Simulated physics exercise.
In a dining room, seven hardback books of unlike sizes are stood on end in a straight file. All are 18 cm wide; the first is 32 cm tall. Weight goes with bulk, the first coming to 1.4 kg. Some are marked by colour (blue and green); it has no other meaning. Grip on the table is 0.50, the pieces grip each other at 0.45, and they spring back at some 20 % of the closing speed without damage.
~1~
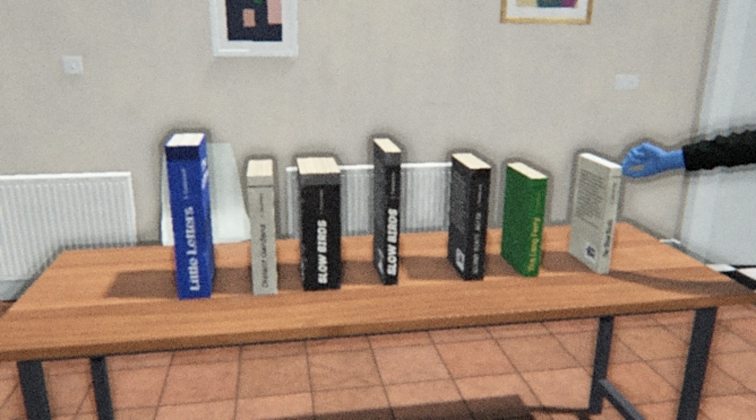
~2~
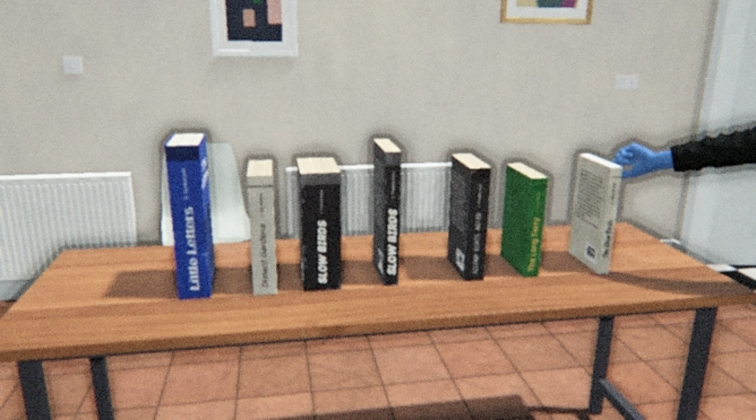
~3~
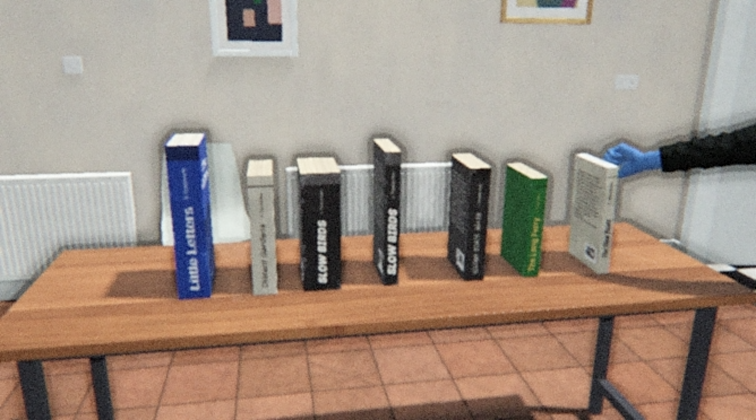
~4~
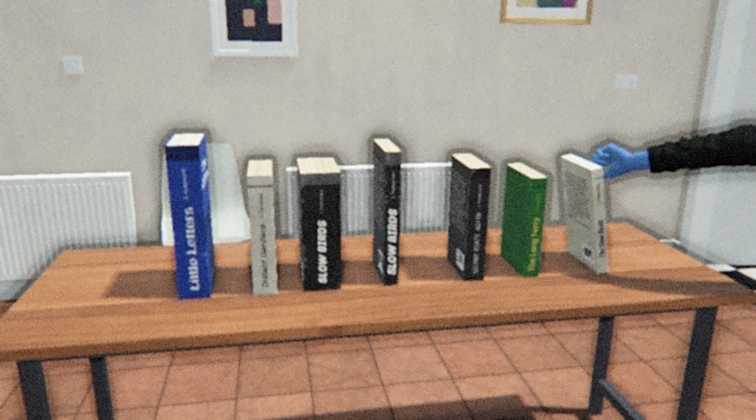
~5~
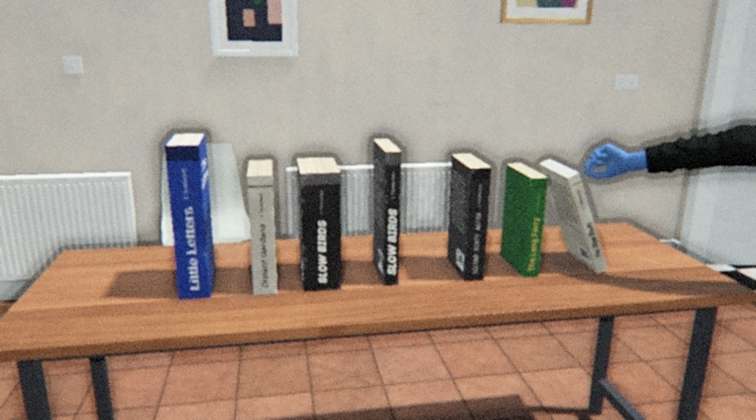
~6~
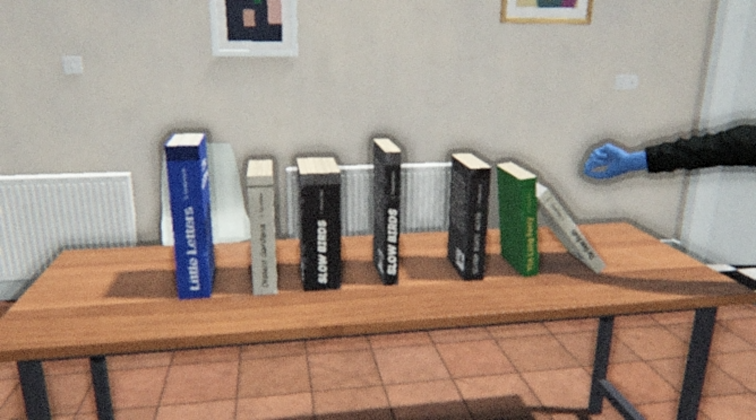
In a dining room, seven books stand upright in a spaced row on a wooden table as a blue-gloved hand reaches in from the right. The finger pushes the rightmost, pale book, tilting it left, then stops while the book leans further against the green one, which tips slightly left.
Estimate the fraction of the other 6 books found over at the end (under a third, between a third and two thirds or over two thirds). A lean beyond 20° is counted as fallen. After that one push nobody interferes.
It comes to over two thirds.
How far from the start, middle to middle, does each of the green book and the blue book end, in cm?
Moved: Green 20, blue 30.
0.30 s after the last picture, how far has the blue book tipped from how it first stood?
Some 0°.
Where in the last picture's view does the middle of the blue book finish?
At about (95, 277).
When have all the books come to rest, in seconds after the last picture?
Near 1.5 s.
Then, 0.30 s on from the sixth picture, 2 of the 6 other books over; green book tipped 42°.
Then, 0.78 s on from the sixth picture, 4 of the 6 other books over; green book tipped 68°.
Then, 1.24 s on from the sixth picture, 6 of the 6 other books over; green book tipped 70°; blue book tipped 59°.
Finally, 6 of the 6 other books over; blue book lying flat; green book tipped 70°. That is 100 per cent. Not one is left standing. Seen by the last camera, middles, blue book near (95, 277), green book near (470, 245).
